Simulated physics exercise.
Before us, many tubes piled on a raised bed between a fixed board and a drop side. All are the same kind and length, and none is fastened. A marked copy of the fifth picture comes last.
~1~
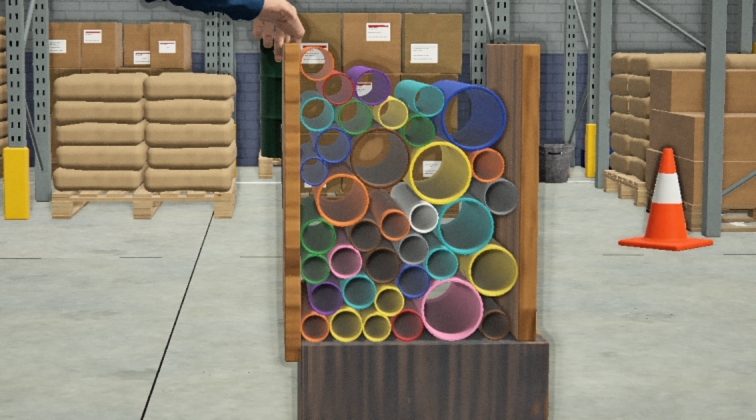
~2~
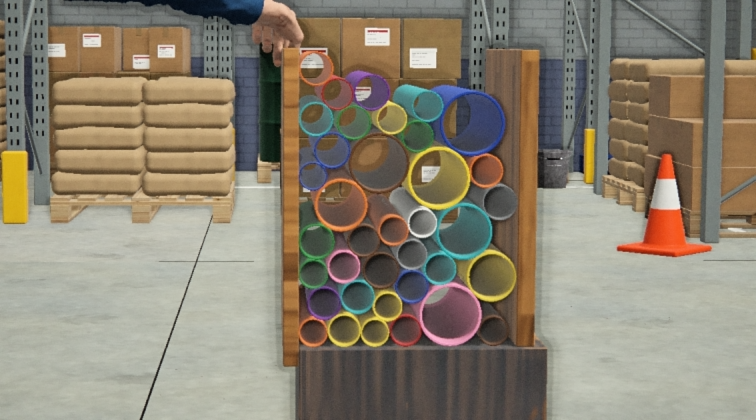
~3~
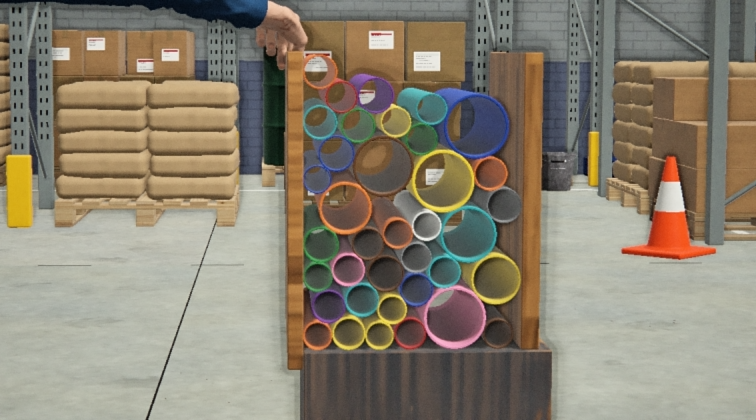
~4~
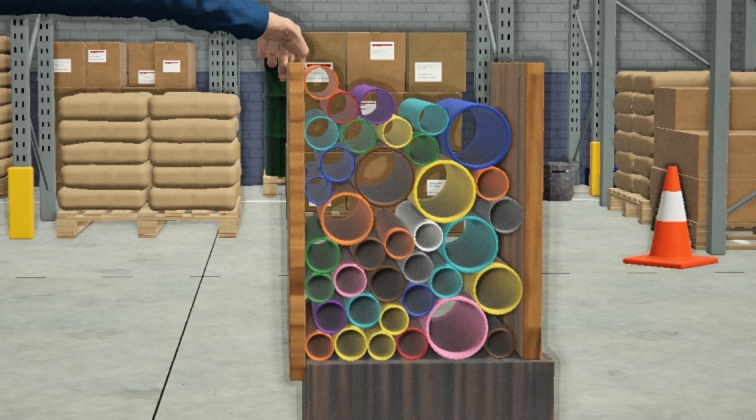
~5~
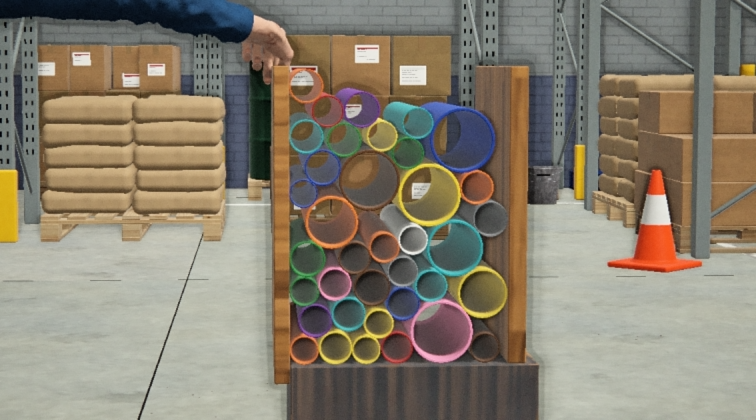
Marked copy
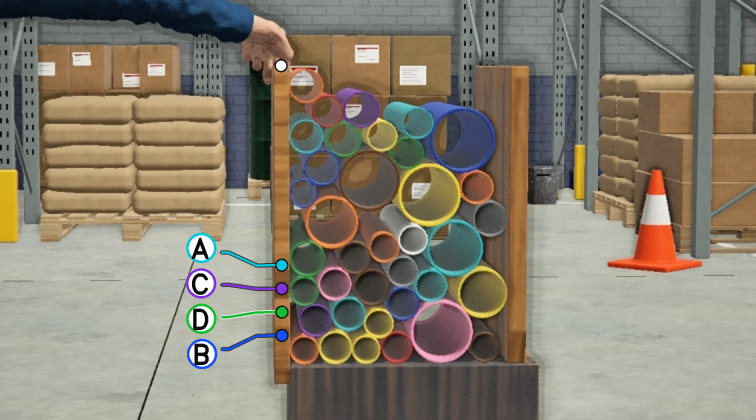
At the start, colourful tubes of various widths sit stacked between upright wooden boards on a dark base in a warehouse, with a hand at the top of the left board. The view shifts slightly throughout, while the hand stays there and the stack shows no clear movement.
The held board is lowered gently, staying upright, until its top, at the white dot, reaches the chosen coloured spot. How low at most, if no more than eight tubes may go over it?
Down to A.
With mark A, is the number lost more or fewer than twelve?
It loses fewer than twelve.
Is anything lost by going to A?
Yes, at A.
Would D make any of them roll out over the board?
At D: Yes.
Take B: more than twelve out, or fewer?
At B, more than twelve.
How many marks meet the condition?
The number is one.
On the marked copy, A at (282, 265); B at (282, 335); C at (282, 288); D at (282, 312); the white dot at (281, 66).
With A. Early on, top of the board (289, 148).
Further on, top of the board (290, 239).
At the end, top of the board (290, 265), seven out over the board.
As for the rest, B more than eight out over the board; C more than eight out over the board; D more than eight out over the board.
